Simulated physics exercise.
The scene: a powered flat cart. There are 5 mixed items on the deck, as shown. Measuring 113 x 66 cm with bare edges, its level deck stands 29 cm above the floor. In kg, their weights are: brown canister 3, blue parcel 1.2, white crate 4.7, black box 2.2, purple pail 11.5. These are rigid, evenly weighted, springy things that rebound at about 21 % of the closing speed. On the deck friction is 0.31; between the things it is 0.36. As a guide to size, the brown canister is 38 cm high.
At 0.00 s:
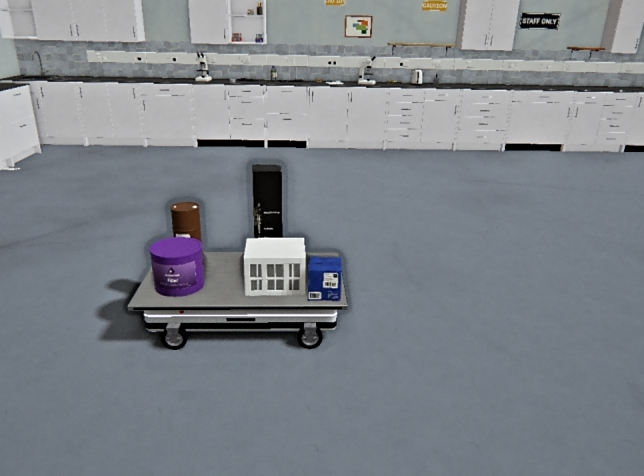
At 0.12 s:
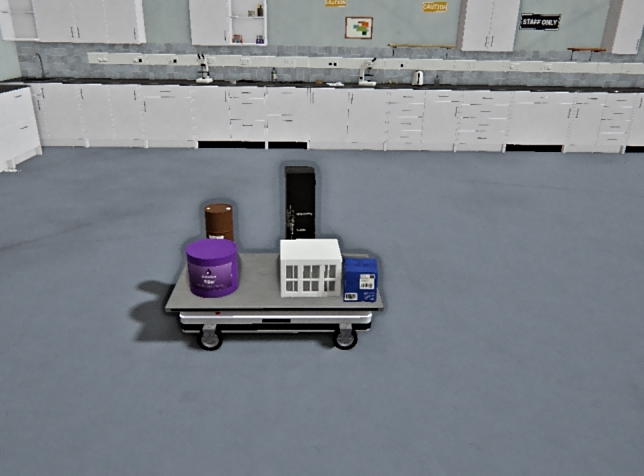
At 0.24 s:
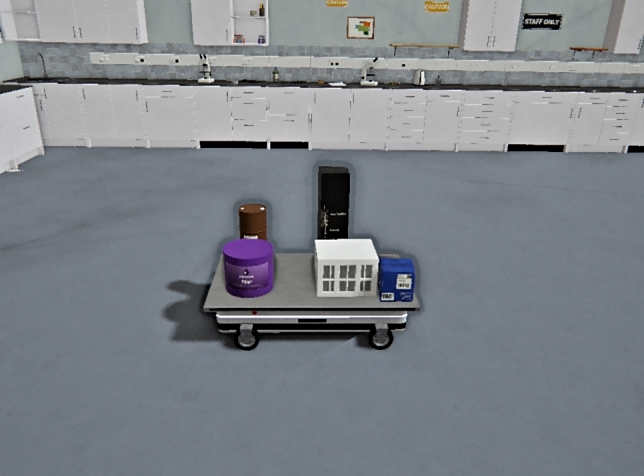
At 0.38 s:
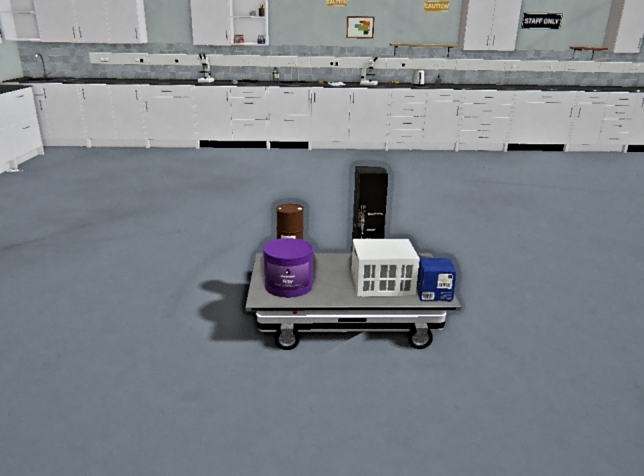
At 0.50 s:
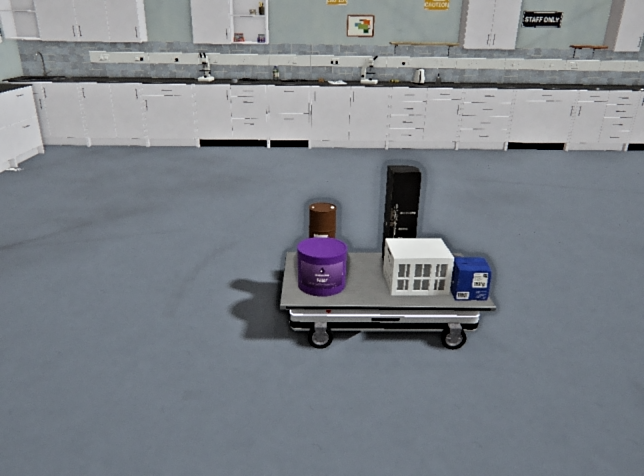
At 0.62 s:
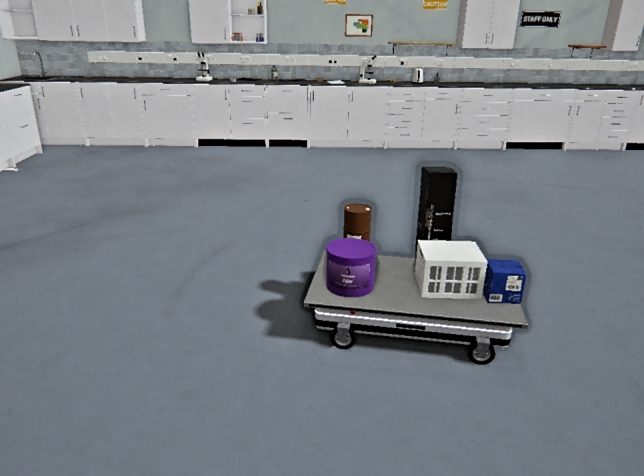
A flat cart carrying five mixed items, including a purple pail and white crate, rolling rightward across a grey floor, then turning slightly.
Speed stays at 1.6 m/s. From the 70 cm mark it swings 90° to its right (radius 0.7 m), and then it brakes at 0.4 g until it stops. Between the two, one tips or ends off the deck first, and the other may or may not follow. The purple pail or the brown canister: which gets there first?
The latter one of the two.
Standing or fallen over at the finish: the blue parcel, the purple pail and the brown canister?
Here's how it ends: The blue parcel comes down, the purple pail never goes down, and the brown canister comes down.
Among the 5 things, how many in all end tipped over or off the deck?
So, 4 in all.
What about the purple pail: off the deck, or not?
Purple pail: Stays in bounds.
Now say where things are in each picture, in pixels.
In the first frame, 0 cm covered; purple pail (178, 266); brown canister (187, 236).
In the second frame, 19 cm covered; black box (300, 218); blue parcel (360, 280).
In the third frame, 38 cm covered; white crate (345, 267); black box (333, 218).
In the fourth frame, 61 cm covered; blue parcel (436, 280); white crate (383, 267).
In the fifth frame, 80 cm covered; black box (401, 217); blue parcel (470, 279) slid 2 cm.
In the sixth frame, 99 cm covered, turned 12°; purple pail (351, 267); brown canister (357, 238).
After 0.92 s, 147 cm covered, turned 51°; blue parcel and black box now off the deck; brown canister slid 10 cm near (456, 253); white crate slid 43 cm.
After 1.32 s, 211 cm covered, turned 90°; brown canister and white crate now off the deck; purple pail slid 4 cm near (480, 340).
By the end (2.2 s), off the deck, brown canister, blue parcel, white crate and black box; purple pail in place, give or take 10 cm. Seen from the same camera at the end, purple pail near (516, 403). Purple pail was never lost; brown canister went at 1.08 s.
